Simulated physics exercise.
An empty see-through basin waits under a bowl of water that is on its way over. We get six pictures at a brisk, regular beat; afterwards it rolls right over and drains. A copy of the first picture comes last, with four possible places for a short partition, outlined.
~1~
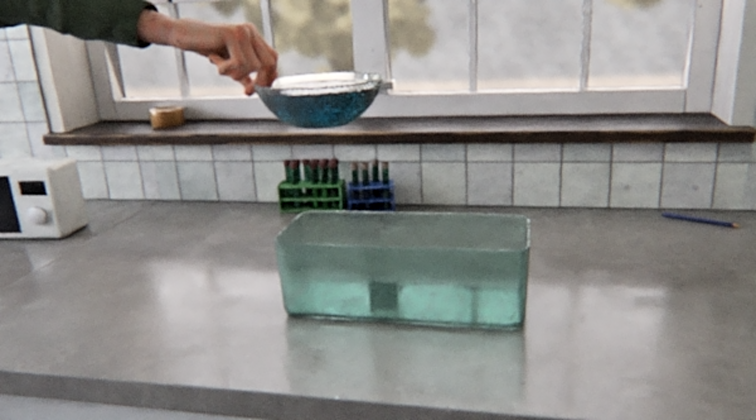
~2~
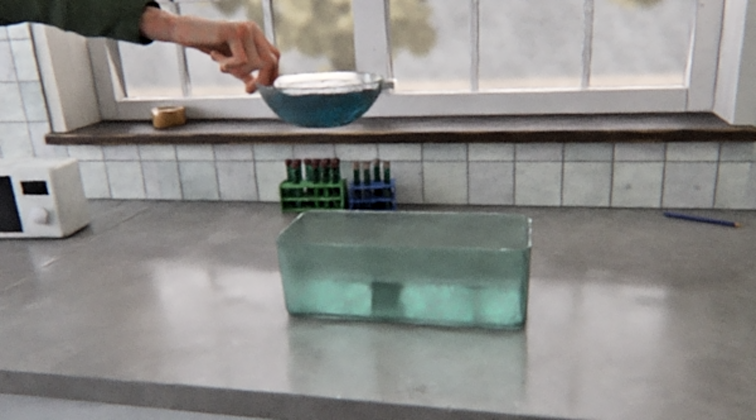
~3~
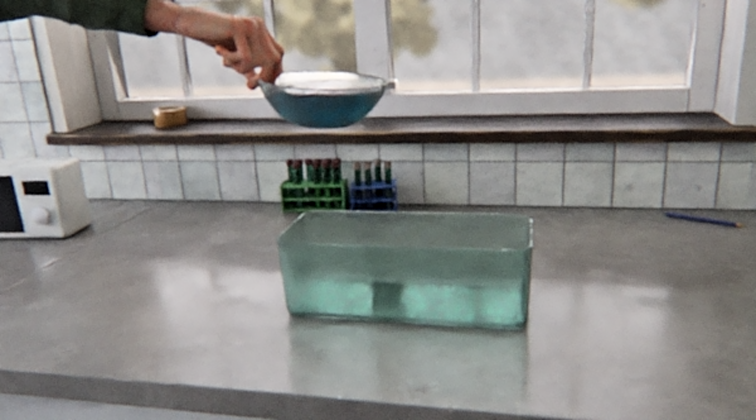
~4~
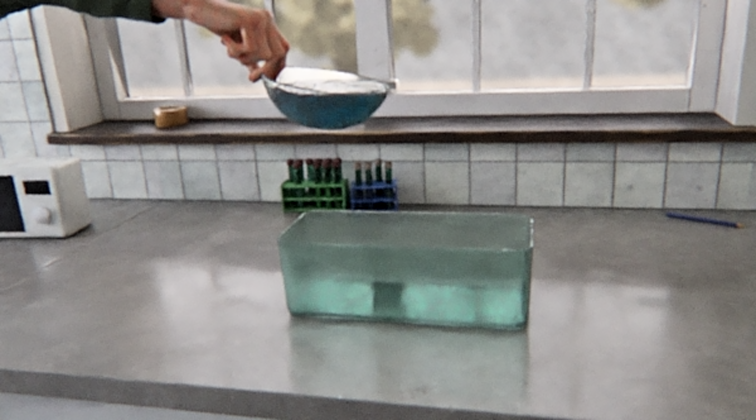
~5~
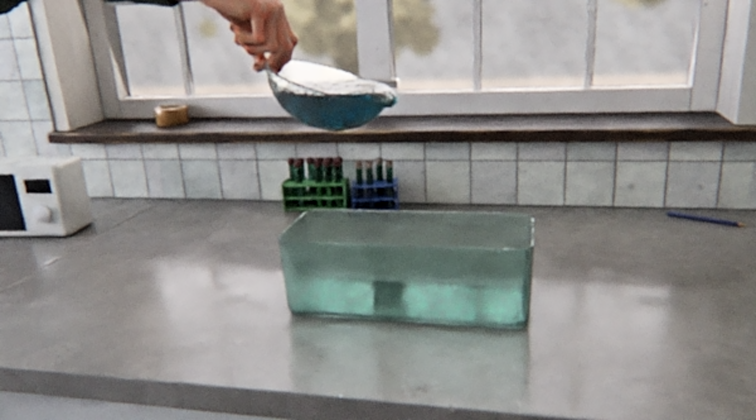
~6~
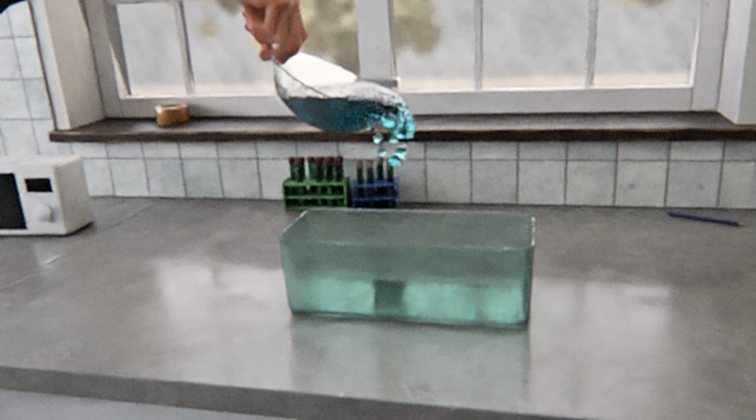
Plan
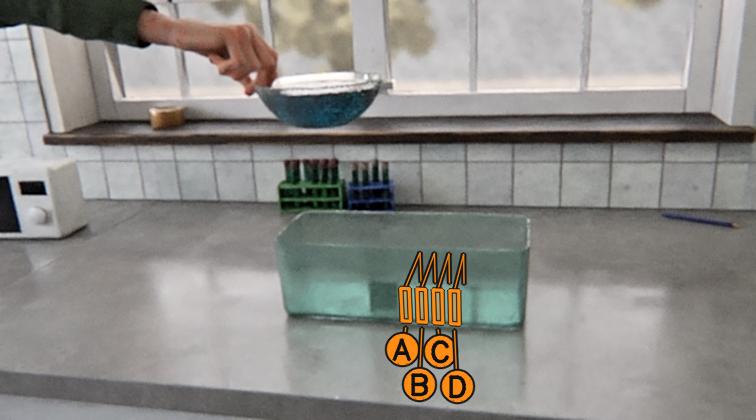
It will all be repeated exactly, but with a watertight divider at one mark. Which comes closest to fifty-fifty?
C works best here.
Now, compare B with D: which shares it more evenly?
The answer is B.
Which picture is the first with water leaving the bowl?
In picture 5.
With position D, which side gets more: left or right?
The left one.
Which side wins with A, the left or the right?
The right one.
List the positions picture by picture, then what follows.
Upright, lip at (379, 78); basin from (285, 313) to (525, 326); nothing has left yet, in the first frame.
Upright, lip at (381, 79); nothing has left yet, in the second frame.
Tipped about 5°, lip at (384, 83); nothing has left yet, in the third frame.
Tipped about 11°, lip at (386, 90); nothing has left yet, in the fourth frame.
Tipped about 19°, lip at (388, 98); water is over the lip, down to (391, 104), in the fifth frame.
Tipped about 29°, lip at (388, 109); water is over the lip, down to (405, 162), in the sixth frame.
On the marked copy, A at (405, 327); B at (421, 328); C at (438, 329); D at (454, 330).
With A, about 17 % ends left of the wall and 81 % right of it.
With B, about 29 % ends left of the wall and 69 % right of it.
With C, about 51 % ends left of the wall and 47 % right of it.
With D, about 82 % ends left of the wall and 16 % right of it.
